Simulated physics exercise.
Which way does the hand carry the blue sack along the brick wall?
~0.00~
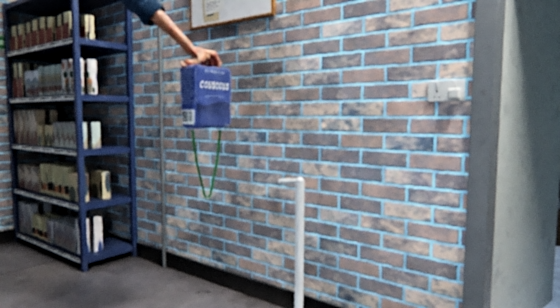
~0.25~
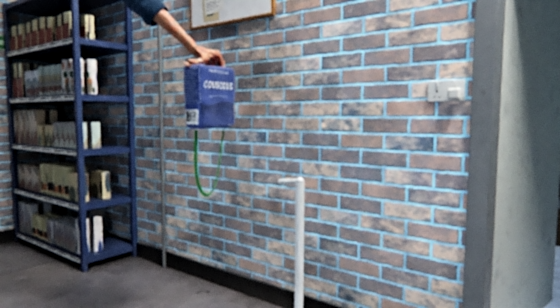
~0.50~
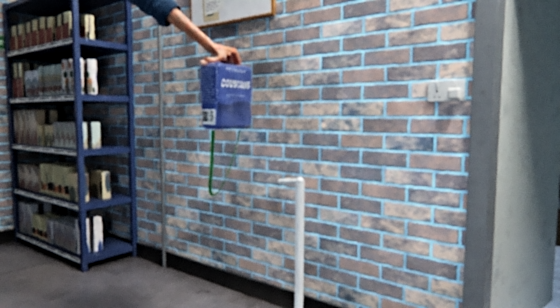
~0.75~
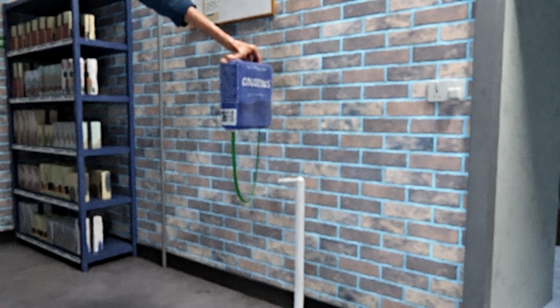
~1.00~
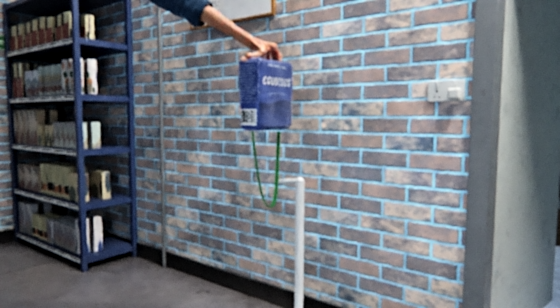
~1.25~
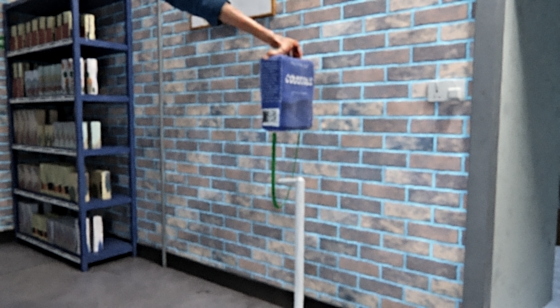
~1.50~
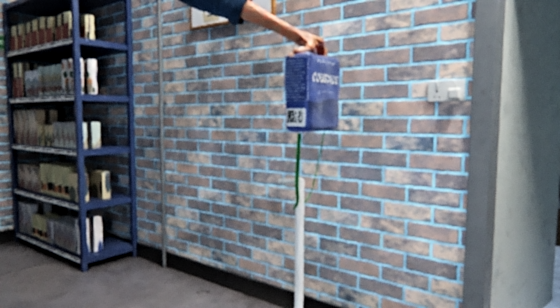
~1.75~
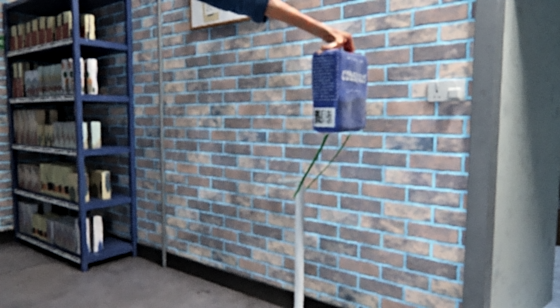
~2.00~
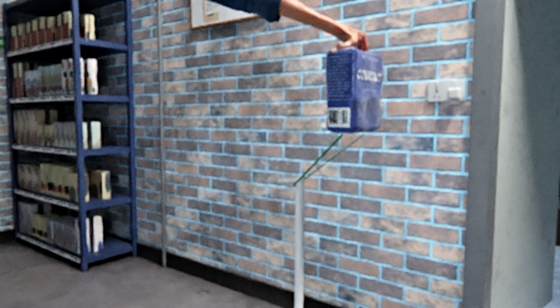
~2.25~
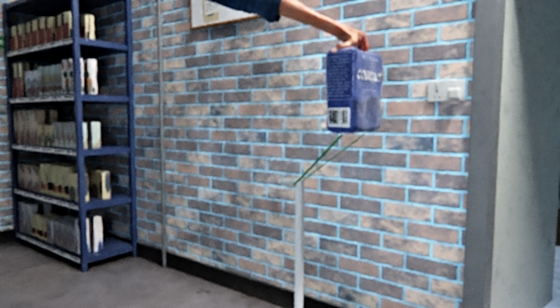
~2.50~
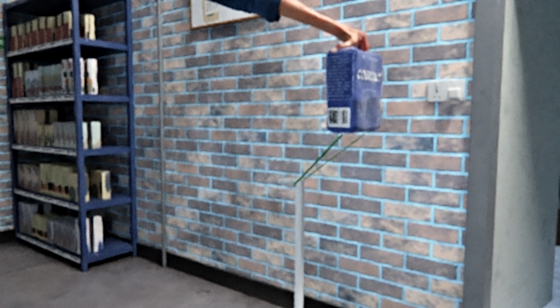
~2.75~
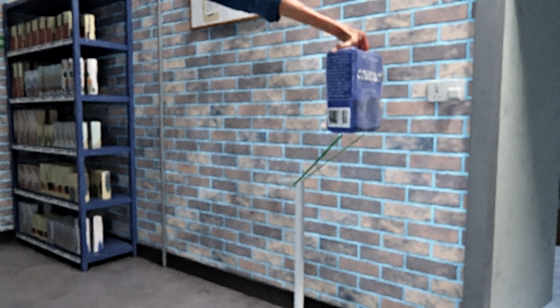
It carries the blue sack to the right, over the white post and a little past it.
